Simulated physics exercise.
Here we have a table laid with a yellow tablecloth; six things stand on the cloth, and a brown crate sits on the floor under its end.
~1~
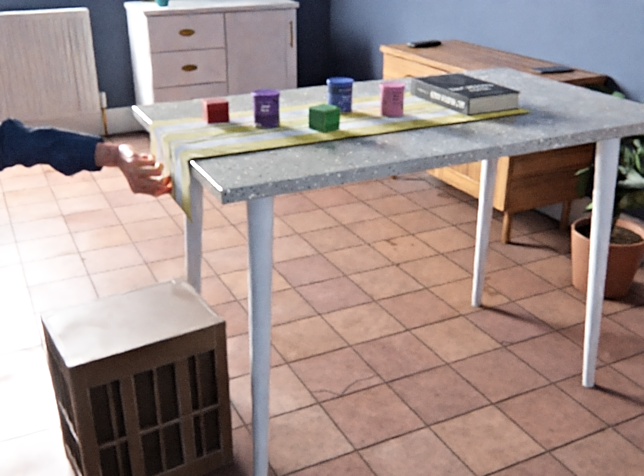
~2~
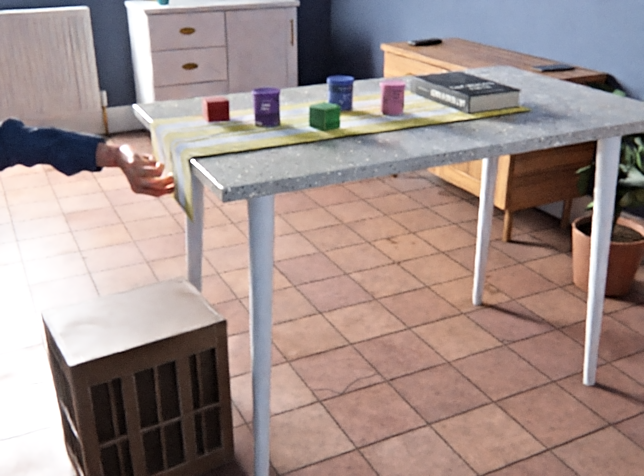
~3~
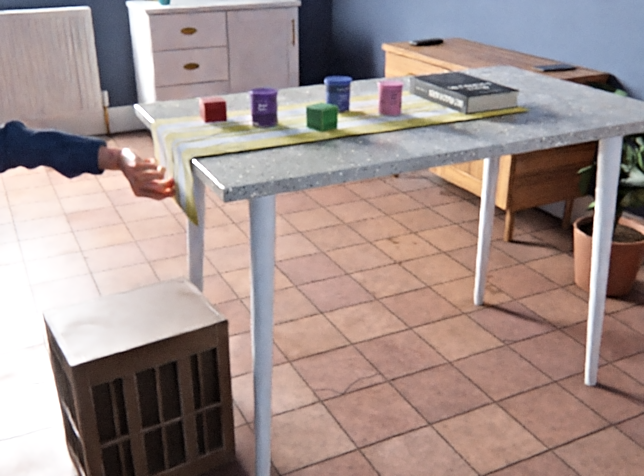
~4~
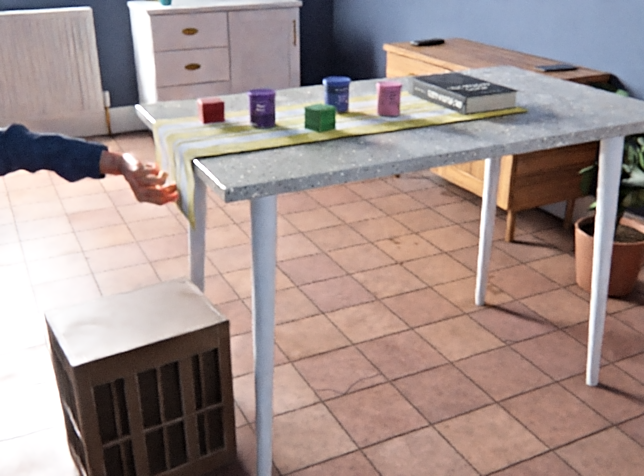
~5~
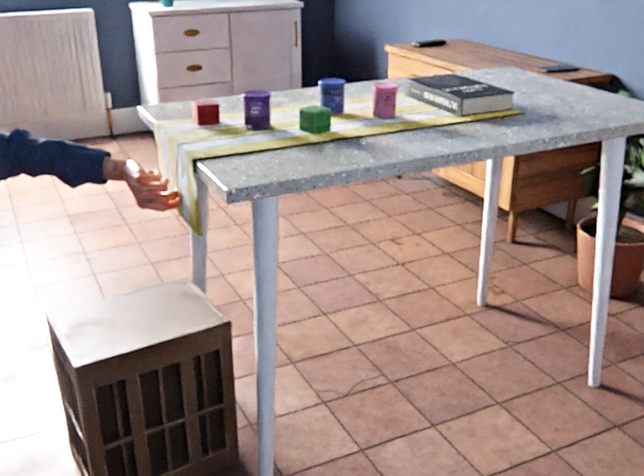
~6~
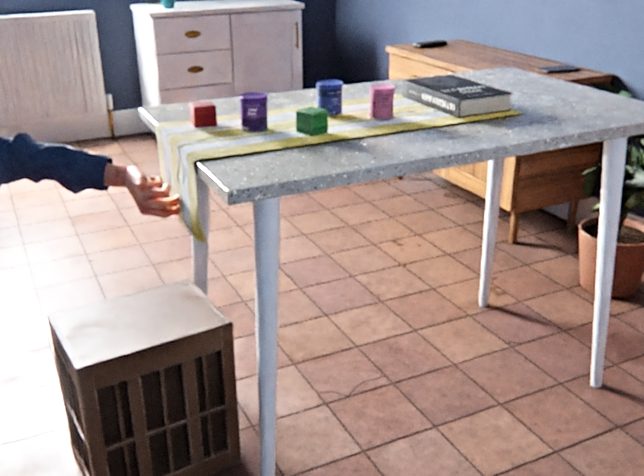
In this clip, a hand at the left holds the hanging end of a yellow-patterned cloth on a grey table and draws it slightly down, and the coloured blocks and cans and the dark book on it shift slightly left.
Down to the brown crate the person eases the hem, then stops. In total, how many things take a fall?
Two in total.
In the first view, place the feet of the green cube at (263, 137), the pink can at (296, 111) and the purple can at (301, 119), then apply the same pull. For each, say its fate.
The green cube ends up off; the pink can stays put; the purple can stays put.
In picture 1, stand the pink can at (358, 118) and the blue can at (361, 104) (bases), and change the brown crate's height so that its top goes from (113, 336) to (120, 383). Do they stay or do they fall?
In the end the pink can is still on top and the blue can is still on top.
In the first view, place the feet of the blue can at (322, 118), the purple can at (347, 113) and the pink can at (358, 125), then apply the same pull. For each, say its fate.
Outcome: The blue can is still in place, the purple can is still in place, the pink can is still in place.
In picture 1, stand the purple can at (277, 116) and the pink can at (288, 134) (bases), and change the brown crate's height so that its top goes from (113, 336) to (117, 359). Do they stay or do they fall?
The purple can ends up off the top and the pink can ends up off the top.
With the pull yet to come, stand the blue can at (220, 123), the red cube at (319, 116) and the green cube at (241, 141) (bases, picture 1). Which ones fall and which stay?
Outcome: Blue can falls away, red cube stays aboard, green cube falls away.
A little later, hem near (182, 258); all still up.
Next, hem on the crate; red cube and purple can gone.
When it is over, hem on the crate; red cube and purple can gone. The answer is two.
